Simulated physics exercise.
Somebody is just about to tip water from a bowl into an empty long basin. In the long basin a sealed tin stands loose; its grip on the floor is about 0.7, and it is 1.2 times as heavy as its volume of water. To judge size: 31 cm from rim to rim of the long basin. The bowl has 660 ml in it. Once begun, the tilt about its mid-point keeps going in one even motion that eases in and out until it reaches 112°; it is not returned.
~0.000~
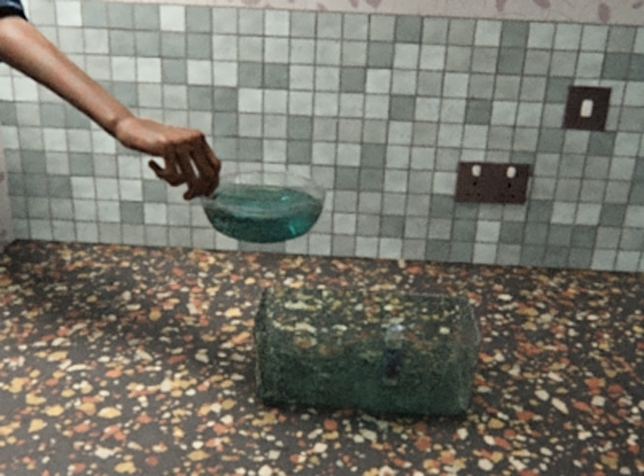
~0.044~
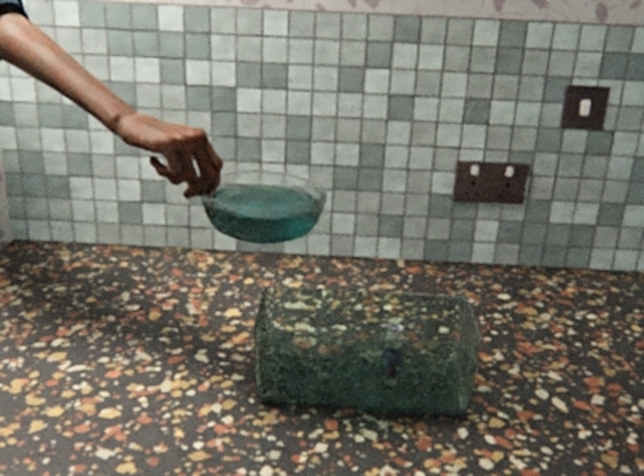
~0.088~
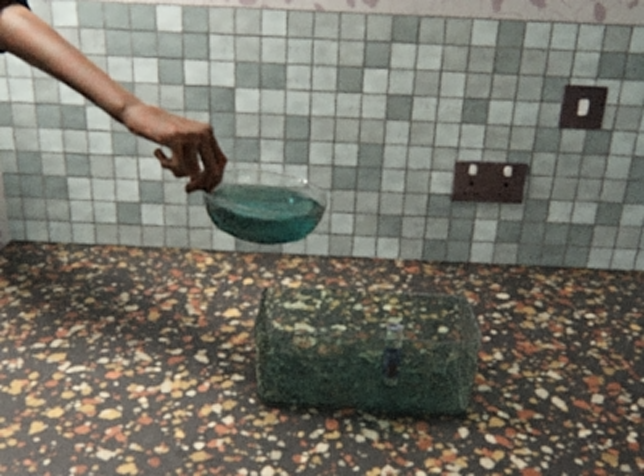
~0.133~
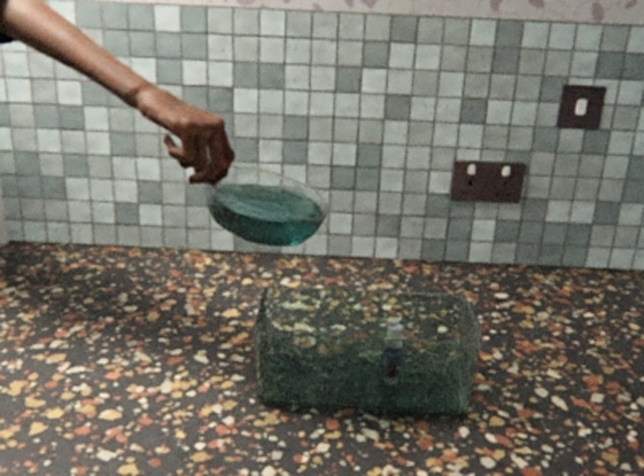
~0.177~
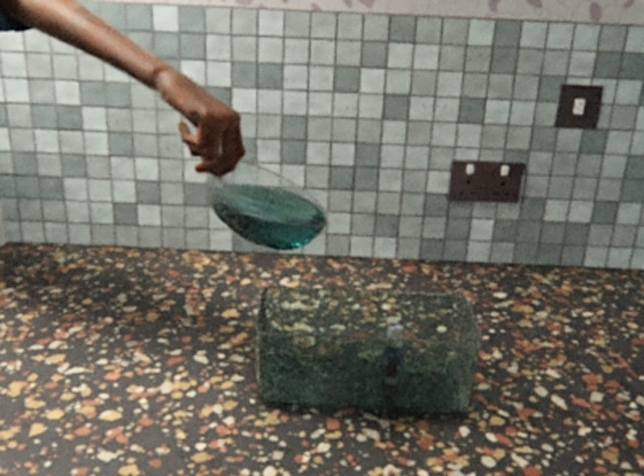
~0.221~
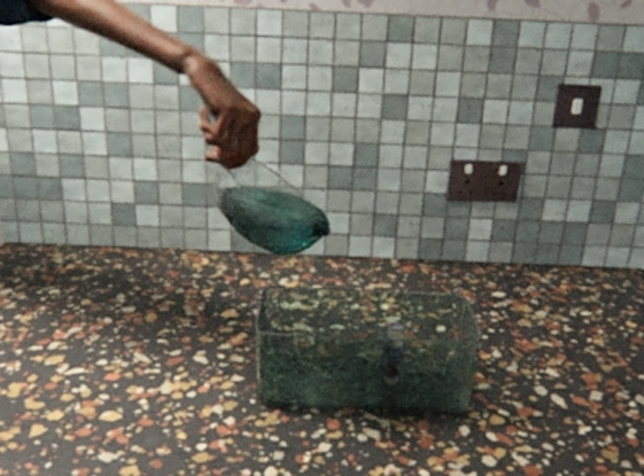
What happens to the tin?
I expect it will tip over.
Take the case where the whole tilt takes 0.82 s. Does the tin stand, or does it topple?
It tumbles over, then.
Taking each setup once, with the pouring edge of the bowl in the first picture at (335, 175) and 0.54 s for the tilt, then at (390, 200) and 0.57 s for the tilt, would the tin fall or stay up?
The tin overturns the first time and stays vertical the second time.
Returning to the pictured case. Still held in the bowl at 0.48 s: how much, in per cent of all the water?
About 2 per cent.
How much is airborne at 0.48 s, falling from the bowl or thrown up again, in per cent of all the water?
Share: Roughly 32 per cent.
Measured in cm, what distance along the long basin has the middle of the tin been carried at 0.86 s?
It has moved some 3 cm.
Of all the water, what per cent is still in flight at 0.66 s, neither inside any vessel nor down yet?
Some 5 per cent.
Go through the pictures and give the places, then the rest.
In the first frame, it leans 0°; its right rim is at (325, 194); the water meets the walls at (207, 198) and (321, 204); the long basin's rim runs from (259, 309) to (474, 321); the tin's top is at (395, 330).
In the second frame, it leans 2°; its right rim is at (325, 196); the water meets the walls at (207, 197) and (322, 205).
In the third frame, it leans 6°; its right rim is at (326, 201); the water meets the walls at (208, 195) and (323, 207).
In the fourth frame, it leans 15°; its right rim is at (327, 209); the water meets the walls at (210, 193) and (324, 211).
In the fifth frame, it leans 25°; its right rim is at (327, 220); the water meets the walls at (214, 191) and (327, 214).
In the sixth frame, it leans 37°; its right rim is at (323, 232); the water meets the walls at (219, 192) and (308, 213); 7 per cent is over the edge.
After 0.48 s the tilt is 105° and 2 per cent is still to pour; the tin stands where it began.
After 0.66 s the tilt is 112° and 0 per cent is still to pour; the tin stands where it began.
After 0.86 s the tilt is 112° and 0 per cent is still to pour; the tin leans 43°.
After 1.07 s the tilt is 112° and 0 per cent is still to pour; the tin lies on its side.
In the end the tin lies on its side.
